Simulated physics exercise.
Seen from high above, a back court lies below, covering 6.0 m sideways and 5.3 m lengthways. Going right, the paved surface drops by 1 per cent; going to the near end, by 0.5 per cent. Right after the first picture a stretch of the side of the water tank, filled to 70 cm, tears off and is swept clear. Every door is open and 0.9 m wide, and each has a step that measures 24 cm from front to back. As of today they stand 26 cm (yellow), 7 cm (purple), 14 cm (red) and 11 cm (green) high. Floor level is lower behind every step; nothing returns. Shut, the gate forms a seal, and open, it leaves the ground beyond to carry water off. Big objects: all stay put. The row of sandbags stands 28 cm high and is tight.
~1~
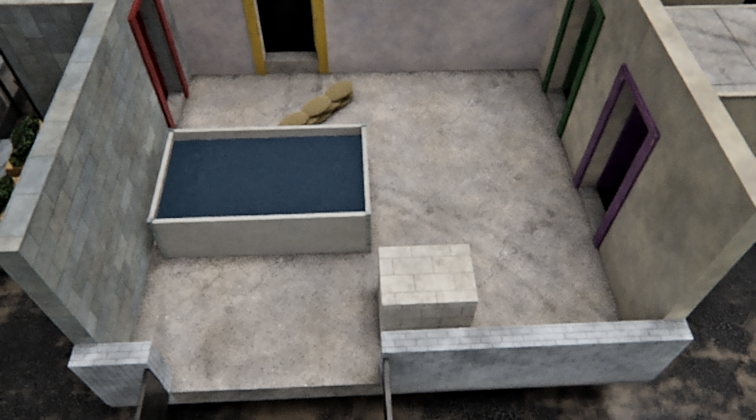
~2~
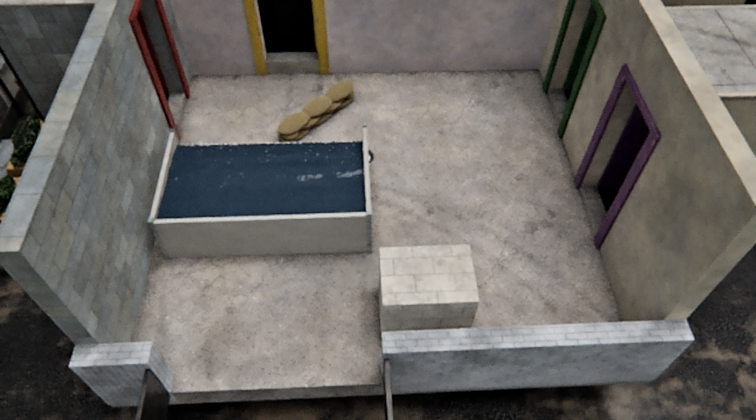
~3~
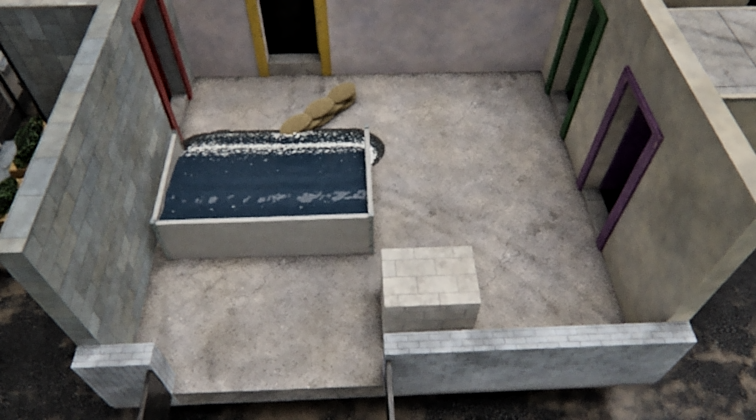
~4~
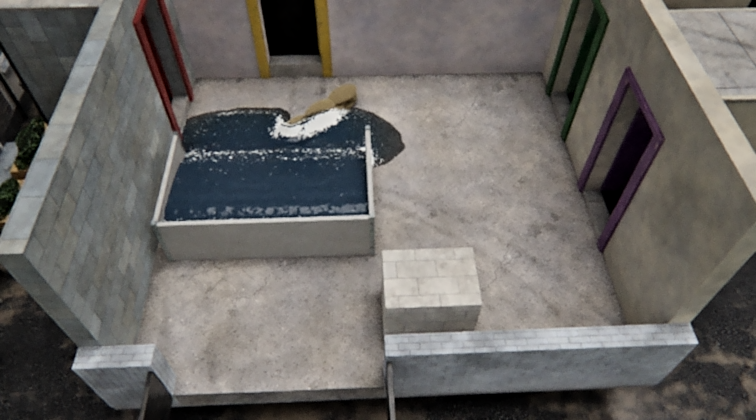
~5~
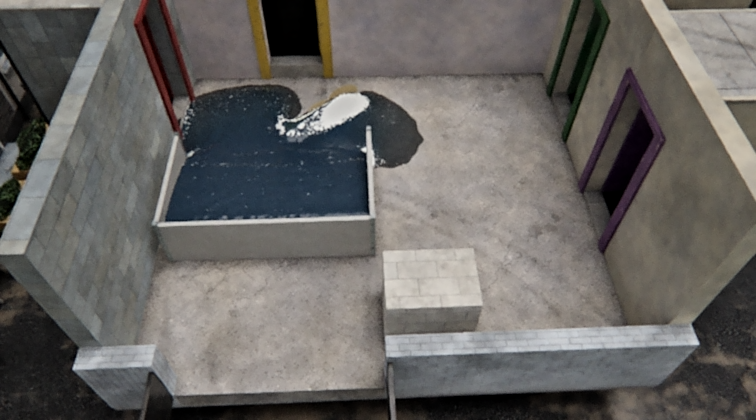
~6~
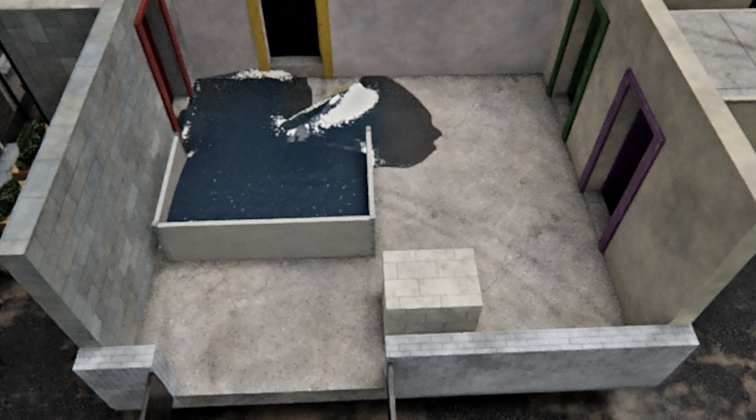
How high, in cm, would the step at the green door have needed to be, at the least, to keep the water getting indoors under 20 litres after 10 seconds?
About 28 cm.
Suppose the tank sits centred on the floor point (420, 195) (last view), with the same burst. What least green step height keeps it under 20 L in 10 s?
29 cm or thereabouts.
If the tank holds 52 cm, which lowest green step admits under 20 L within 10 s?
About 20 cm.
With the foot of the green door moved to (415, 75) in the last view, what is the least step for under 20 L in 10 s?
22 cm.
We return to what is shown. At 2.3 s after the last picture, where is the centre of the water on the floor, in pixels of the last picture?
(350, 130) or so.
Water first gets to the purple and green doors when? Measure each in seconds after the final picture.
The front reaches purple at 2.0 s and green at 1.2 s.
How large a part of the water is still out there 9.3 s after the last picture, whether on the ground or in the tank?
Close to 82 per cent is still present.
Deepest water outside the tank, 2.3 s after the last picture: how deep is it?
34 cm.
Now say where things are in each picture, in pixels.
The water tank at (265, 174) is whole and still, 70 cm deep; the green door at (569, 62) is dry, in the first picture.
The gap is on the far side, the front 0.3 m out at a hidden place; the back of the water tank holds 70 cm, in the second picture.
The front is at a hidden place, 0.8 m from the gap on the far side; 1.8 m2 of floor is wet, 68 cm left at the back, in the third picture.
The gap is on the far side, the front 1.3 m out at (241, 111); the back of the water tank holds 60 cm, in the fourth picture.
Water pours out on the far side and has run 1.8 m, to (238, 90); about 10 cm deep outside, 59 cm at the back, in the fifth picture.
The gap is on the far side, the front 2.2 m out at (197, 79); the back of the water tank holds 54 cm; the green door at (574, 66), 4.6 m from the gap, is still 2.2 m from the nearest water, in the sixth picture.
Then, 0.7 s after the last picture water covers 35 % of the floor, deepest (56 cm) near (195, 88); it has not reached the green door.
Then, 2.3 s after the last picture water covers 50 % of the floor, deepest (34 cm) near (535, 89); 30 cm at the green door, 68 litres in over its 11 cm step.
Then, 9.3 s after the last picture water covers 95 % of the floor, deepest (14 cm) near (598, 246); 12 cm at the green door, 254 litres in over its 11 cm step.
At the green door as built, the water peaked near 30 cm, 2.5 s after the last picture.
Run again over the same 10 s with other heights there, 32 litres in over 25.5 cm, 3 litres over 34.5 cm. The limit of 20 litres is kept from about 28 cm up.
